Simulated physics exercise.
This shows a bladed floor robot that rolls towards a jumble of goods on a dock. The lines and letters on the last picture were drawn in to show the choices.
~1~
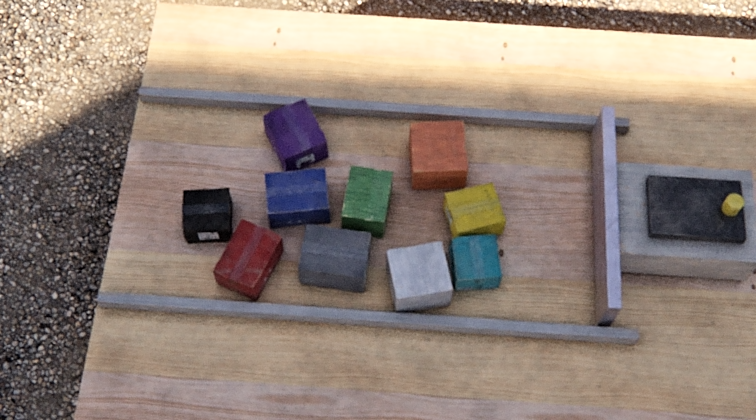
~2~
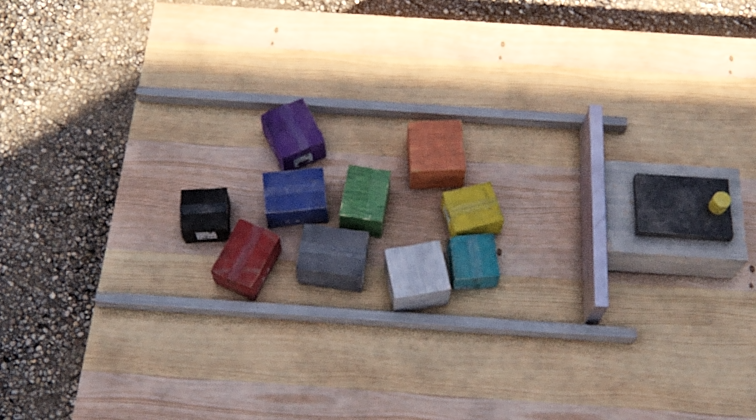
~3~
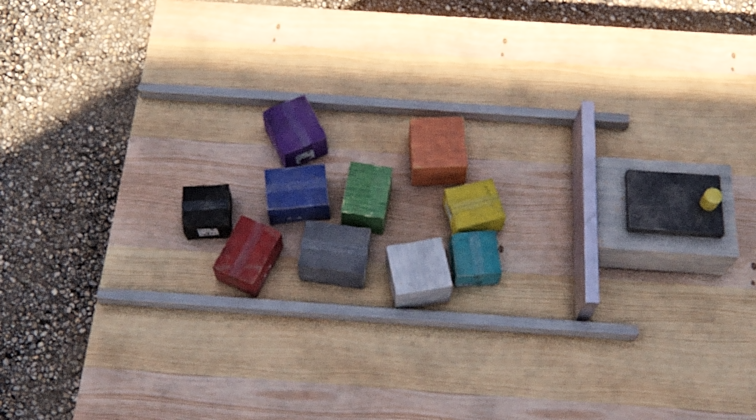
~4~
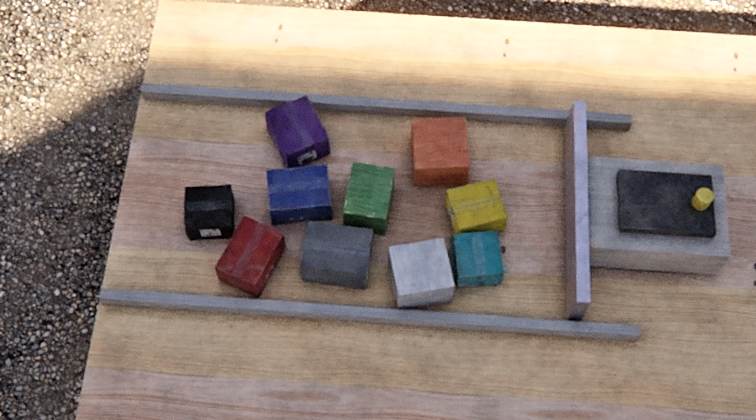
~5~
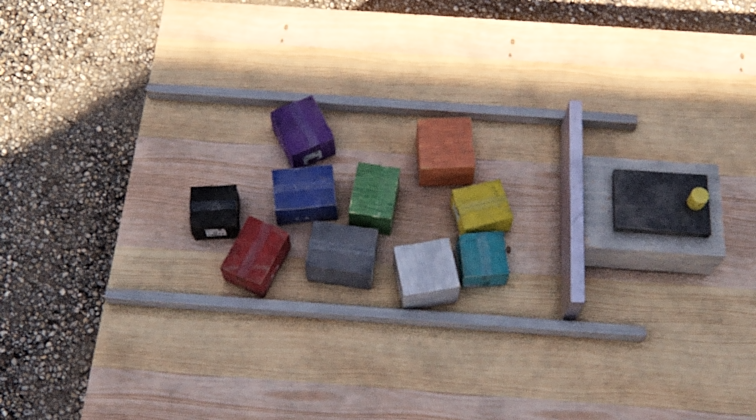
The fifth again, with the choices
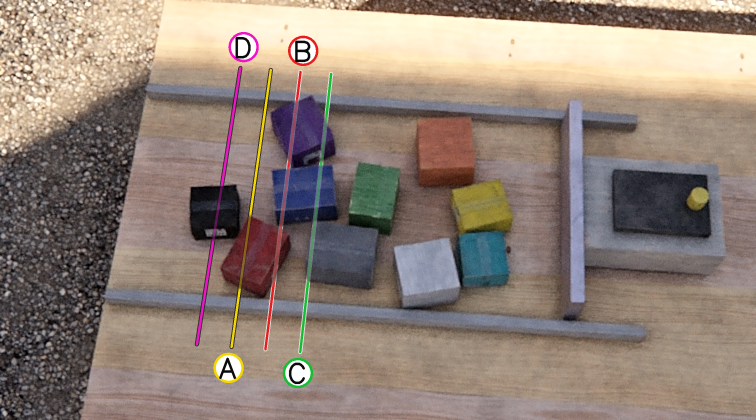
A bladed floor robot rolls slowly left towards a jumble of colourful boxes, which stay still.
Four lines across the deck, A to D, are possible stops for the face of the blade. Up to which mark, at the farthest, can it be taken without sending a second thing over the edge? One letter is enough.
It can go as far as C.
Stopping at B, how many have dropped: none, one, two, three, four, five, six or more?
In all, two.
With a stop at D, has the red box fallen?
By then, yes.
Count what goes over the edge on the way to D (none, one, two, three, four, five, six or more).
By then, four.
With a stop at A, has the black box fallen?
Yes.
On the marked copy, A at (252, 199); B at (284, 202); C at (317, 204); D at (220, 197).
Taking C. A third of the way, robot (560, 195); white crate (398, 277); turquoise box (449, 255).
Two thirds of the way, robot (466, 189); black box (191, 203); red box (189, 260).
When it is over, robot (396, 184); red box (120, 255); black box (138, 200); none fallen.
As for the rest, A drops three; B drops two; D drops four.
